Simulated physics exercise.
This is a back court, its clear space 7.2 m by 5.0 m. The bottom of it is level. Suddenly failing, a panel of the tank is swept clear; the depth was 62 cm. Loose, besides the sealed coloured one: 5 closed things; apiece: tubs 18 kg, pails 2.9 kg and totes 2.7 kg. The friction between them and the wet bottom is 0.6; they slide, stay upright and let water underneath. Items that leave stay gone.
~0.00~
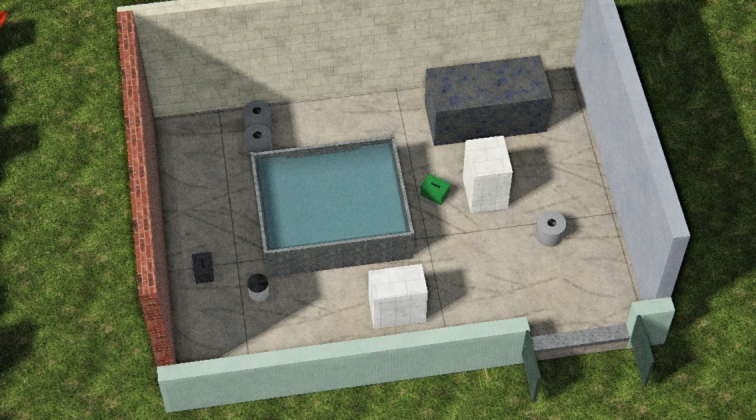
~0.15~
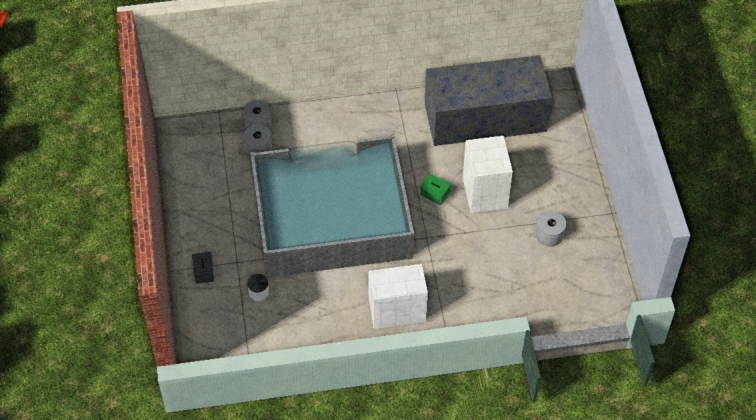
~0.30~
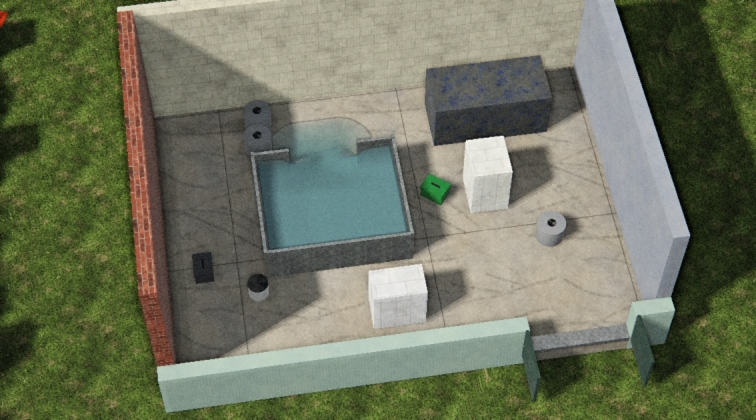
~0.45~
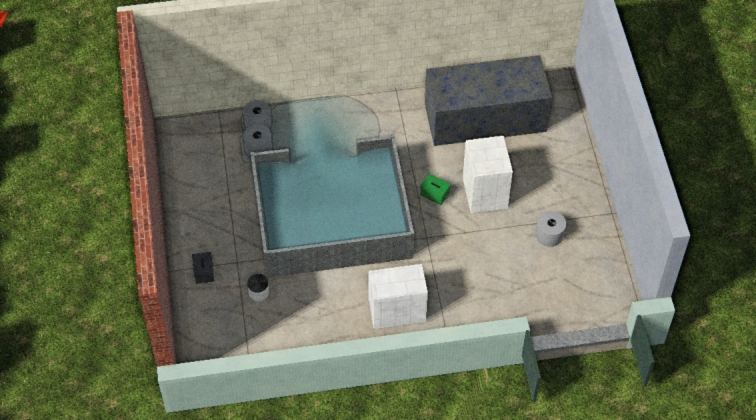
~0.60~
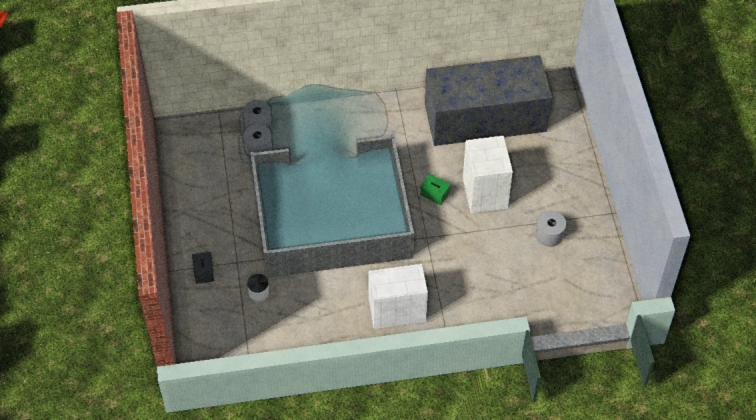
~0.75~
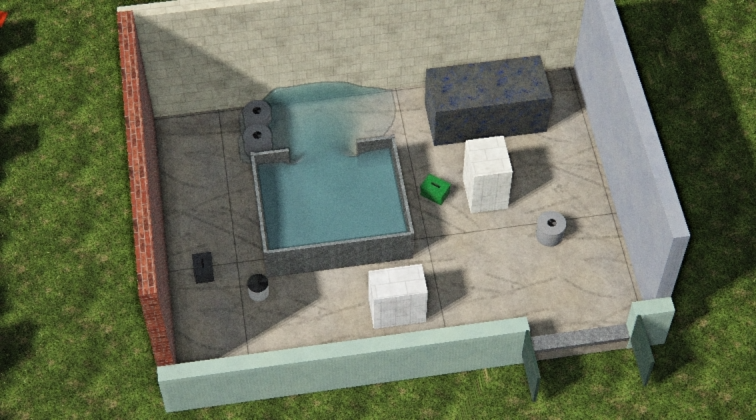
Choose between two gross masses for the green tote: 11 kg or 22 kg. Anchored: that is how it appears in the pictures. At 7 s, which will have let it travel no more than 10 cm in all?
Of the two, only the bigger does it.
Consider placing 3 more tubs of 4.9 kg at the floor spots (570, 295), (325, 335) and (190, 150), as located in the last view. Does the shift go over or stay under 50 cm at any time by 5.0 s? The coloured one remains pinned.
In that order: Not as far, then not as far, then farther.
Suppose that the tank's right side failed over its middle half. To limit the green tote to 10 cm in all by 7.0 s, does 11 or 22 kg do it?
That way round, neither mass holds.
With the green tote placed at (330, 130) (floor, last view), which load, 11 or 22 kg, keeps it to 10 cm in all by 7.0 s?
Short version: Not even the heavier.
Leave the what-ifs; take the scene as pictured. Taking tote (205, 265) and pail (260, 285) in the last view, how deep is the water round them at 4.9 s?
Around 9 cm and 2 cm.
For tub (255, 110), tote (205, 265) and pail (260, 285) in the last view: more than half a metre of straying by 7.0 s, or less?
Well, they come out exceeding it, exceeding it and exceeding it, in that order.
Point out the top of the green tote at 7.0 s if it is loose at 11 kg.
It should be close to (461, 255) in the last view.
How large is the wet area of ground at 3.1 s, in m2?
Somewhere around 18 m2, roughly.
After 1.4 s the green tote would be 0 cm from its start with 11 kg and 0 cm from its start with 22 kg; 0 cm of water round it then.
After 3.1 s the green tote would be 33 cm from its start with 11 kg and 0 cm from its start with 22 kg; 7 cm of water round it then.
After 4.9 s the green tote would be 119 cm from its start with 11 kg and 0 cm from its start with 22 kg; 8 cm of water round it then.
After 7.0 s the green tote would be 136 cm from its start with 11 kg and 0 cm from its start with 22 kg; 6 cm of water round it then.
